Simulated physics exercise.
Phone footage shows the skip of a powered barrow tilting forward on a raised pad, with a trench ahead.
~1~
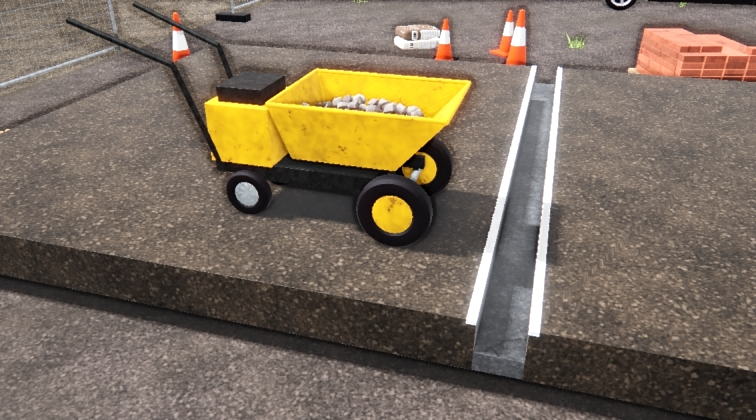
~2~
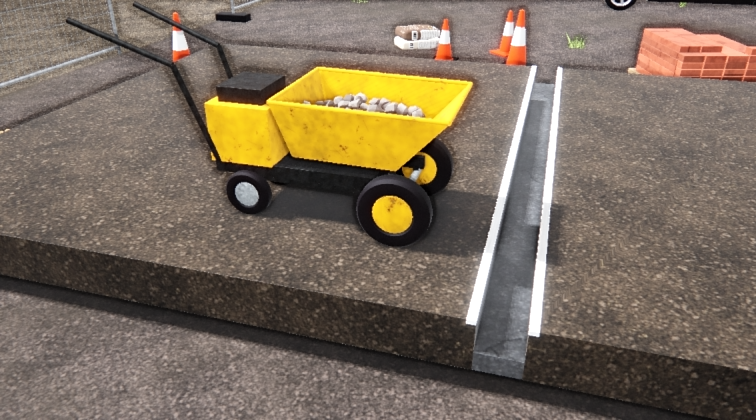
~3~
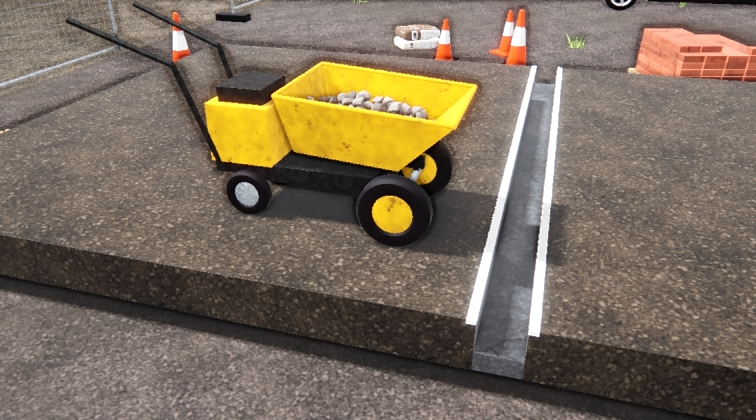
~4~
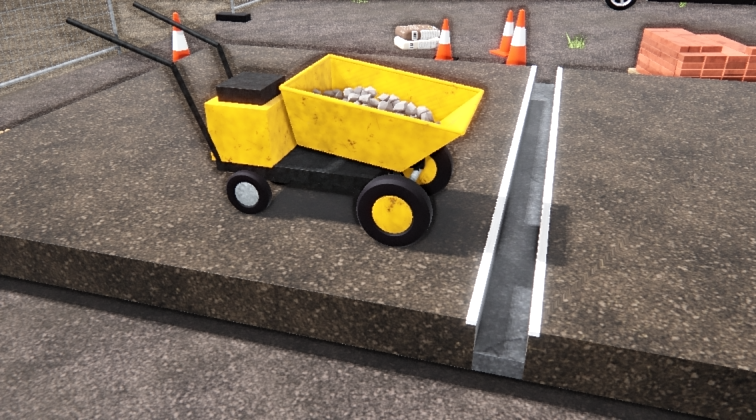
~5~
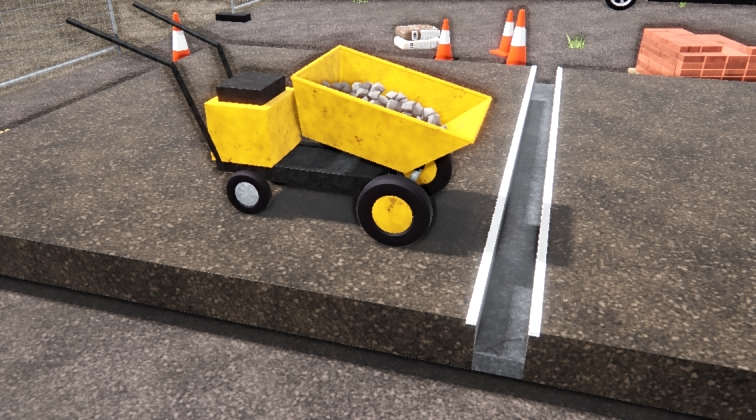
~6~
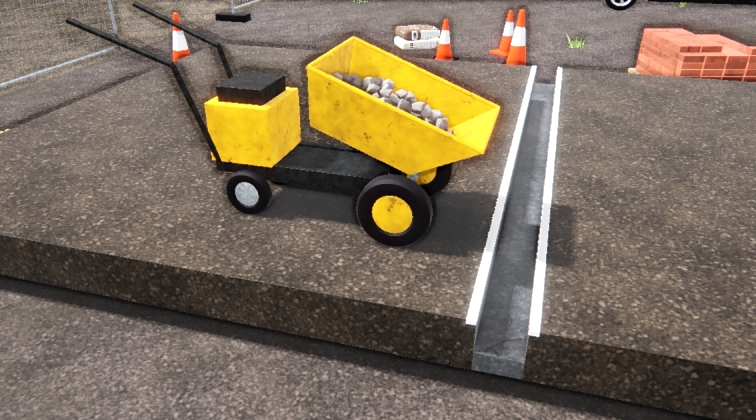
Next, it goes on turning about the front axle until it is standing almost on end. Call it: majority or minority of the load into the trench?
Majority.
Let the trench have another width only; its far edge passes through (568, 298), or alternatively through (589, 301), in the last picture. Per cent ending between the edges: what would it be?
I'd say some 100 in a hundred, followed by 100 in a hundred.
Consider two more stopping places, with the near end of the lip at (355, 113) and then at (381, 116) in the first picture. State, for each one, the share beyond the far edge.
About 0 %, then 0 %.
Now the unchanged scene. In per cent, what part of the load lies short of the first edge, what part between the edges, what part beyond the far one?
Out of a hundred: Short 0; between 70; beyond 15.
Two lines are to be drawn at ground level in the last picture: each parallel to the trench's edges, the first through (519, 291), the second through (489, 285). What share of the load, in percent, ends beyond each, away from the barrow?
Respectively 40 and 80 %.
Soon after the last picture, skip tipped steeply; all in the skip.
A little later, skip tipped right over; about two thirds in the skip; about a quarter in or heaped over the trench; a stray few beyond it.
Later still, skip tipped right over; about a quarter in the skip; about two thirds in or heaped over the trench; a small part beyond it.
At rest, skip tipped right over; a small part in the skip; about two thirds in or heaped over the trench; a small part beyond it.
